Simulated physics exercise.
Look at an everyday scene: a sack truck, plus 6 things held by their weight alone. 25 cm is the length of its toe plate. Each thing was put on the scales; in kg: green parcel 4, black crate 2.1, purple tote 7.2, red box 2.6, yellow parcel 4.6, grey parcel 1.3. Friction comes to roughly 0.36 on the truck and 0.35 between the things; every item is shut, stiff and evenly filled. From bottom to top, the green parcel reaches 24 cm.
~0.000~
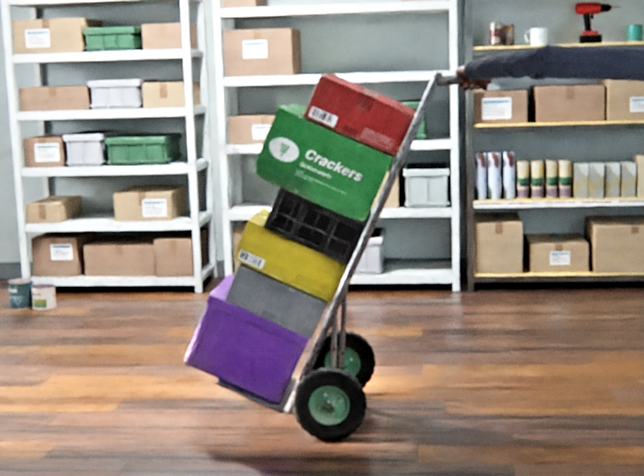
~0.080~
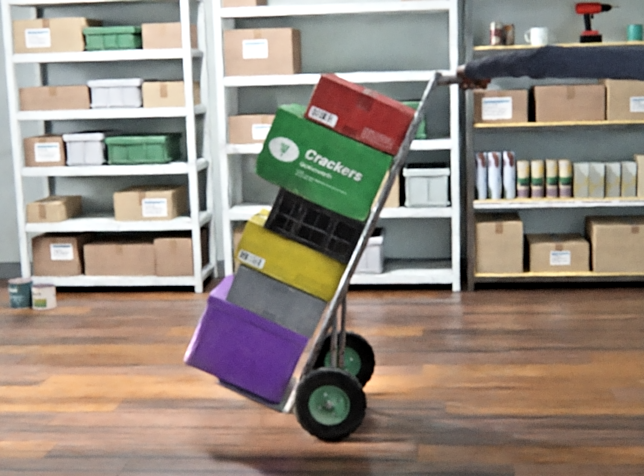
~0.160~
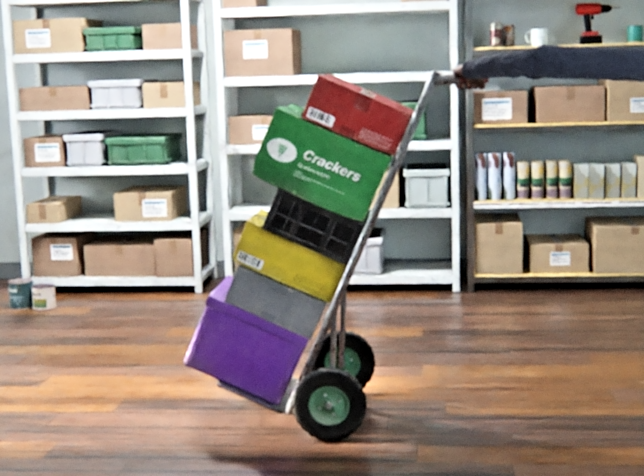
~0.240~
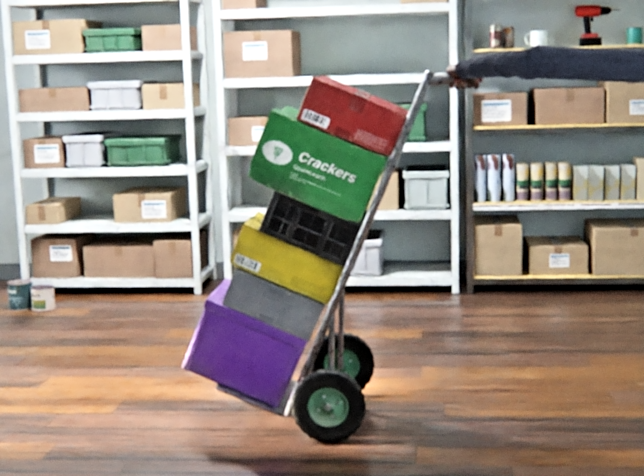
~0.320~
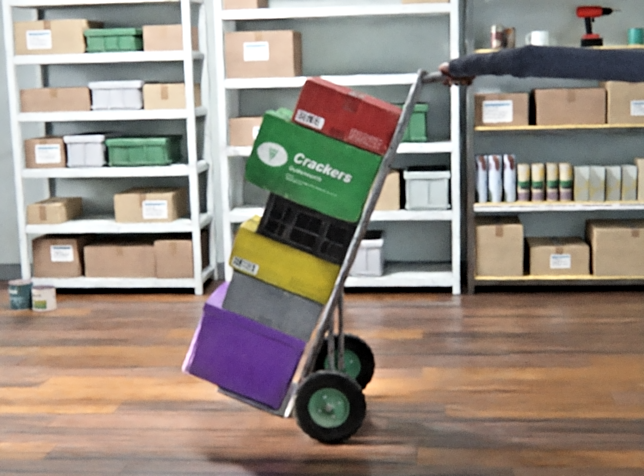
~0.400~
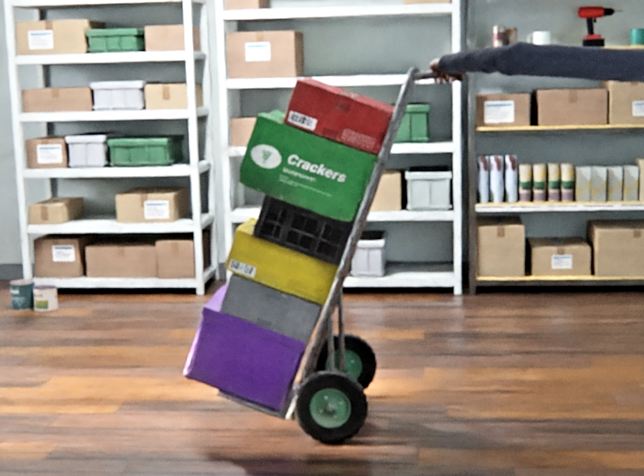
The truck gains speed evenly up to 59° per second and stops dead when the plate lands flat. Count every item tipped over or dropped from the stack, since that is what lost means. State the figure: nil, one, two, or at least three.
The figure is nil.
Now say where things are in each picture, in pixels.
The first picture shows leaning back 25°; green parcel (327, 161); black crate (320, 219).
The second picture shows leaning back 25°; yellow parcel (296, 254); grey parcel (283, 291).
The third picture shows leaning back 24°; purple tote (253, 339); red box (360, 114).
The fourth picture shows leaning back 24°; yellow parcel (292, 257); grey parcel (280, 294).
The fifth picture shows leaning back 22°; purple tote (251, 344); red box (350, 115).
The sixth picture shows leaning back 20°; green parcel (311, 165); black crate (309, 223).
Around 1.00 s, truck upright; green parcel tipped 5° against what carries it near (214, 188); black crate tipped 5° against what carries it near (238, 241); red box tipped 5° against what carries it.
Around 1.40 s, truck upright; green parcel tipped 5° against what carries it near (201, 189); black crate tipped 5° against what carries it near (231, 241); red box tipped 5° against what carries it.
Finally (2.2 s), all 6 still in place (within 10 cm). In the last view, green parcel near (224, 187), black crate near (248, 242).
